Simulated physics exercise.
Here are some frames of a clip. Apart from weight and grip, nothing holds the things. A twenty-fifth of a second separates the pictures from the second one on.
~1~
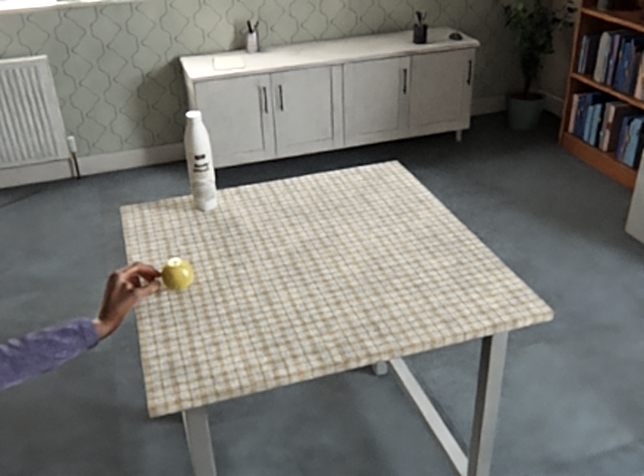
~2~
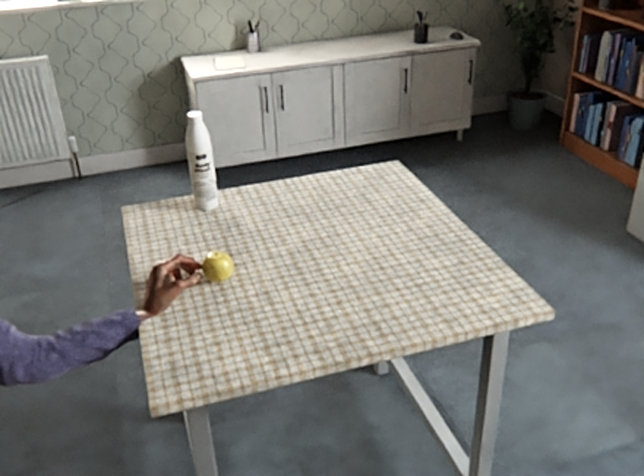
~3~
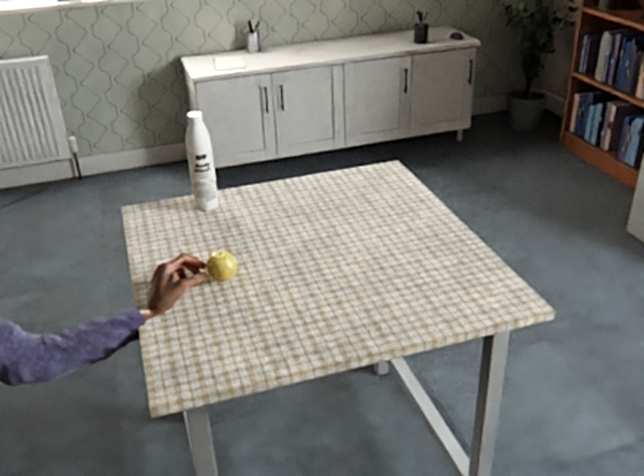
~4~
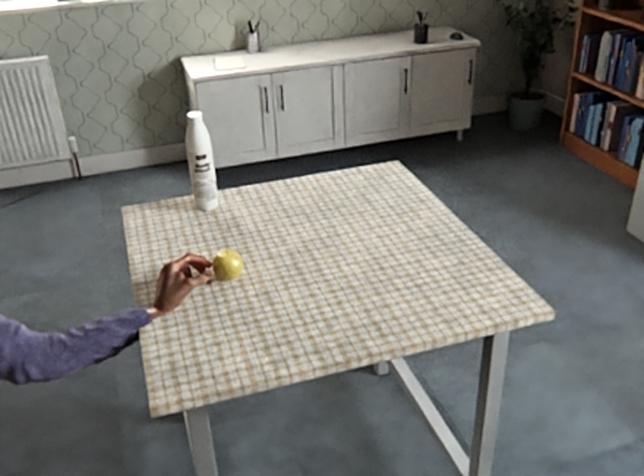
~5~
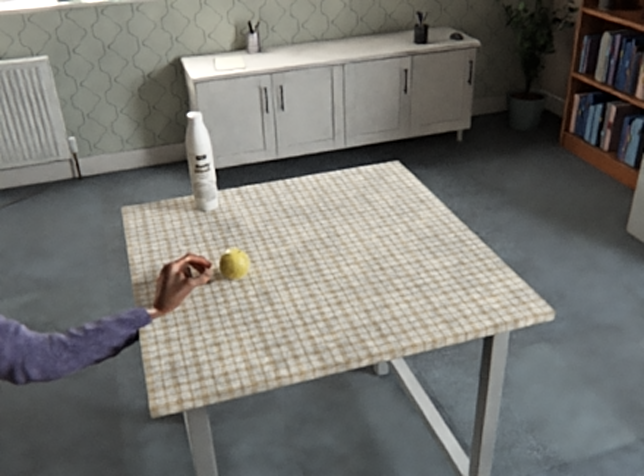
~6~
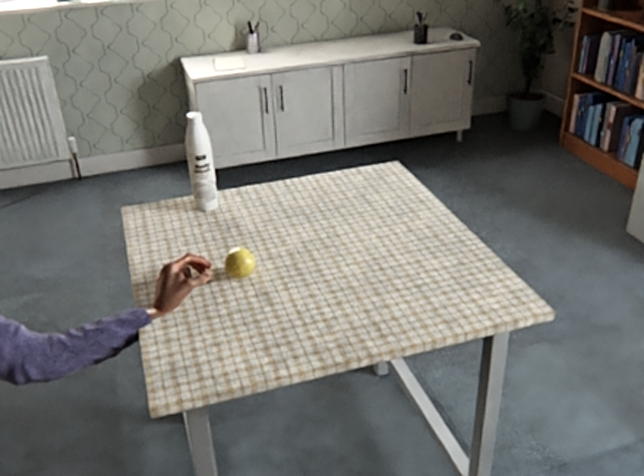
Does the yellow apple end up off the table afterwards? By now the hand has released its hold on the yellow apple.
No, it stays on the table.
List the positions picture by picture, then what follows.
Under the hand; yellow apple (177, 274), in the first picture.
Under the hand; yellow apple (218, 267), in the second picture.
Under the hand; yellow apple (222, 266), in the third picture.
Yellow apple (228, 265), in the fourth picture.
Yellow apple (234, 264), in the fifth picture.
Yellow apple (240, 263) rolled a little, in the sixth picture.
Then, 0.10 s after the last picture, yellow apple rolled about its own width near (254, 260).
Then, 0.30 s after the last picture, yellow apple rolled about its own width near (274, 257).
Then, 0.50 s after the last picture, yellow apple rolled well along near (284, 254).
At rest, moved from the start, yellow apple. Seen from the same camera at the end, yellow apple near (287, 254).
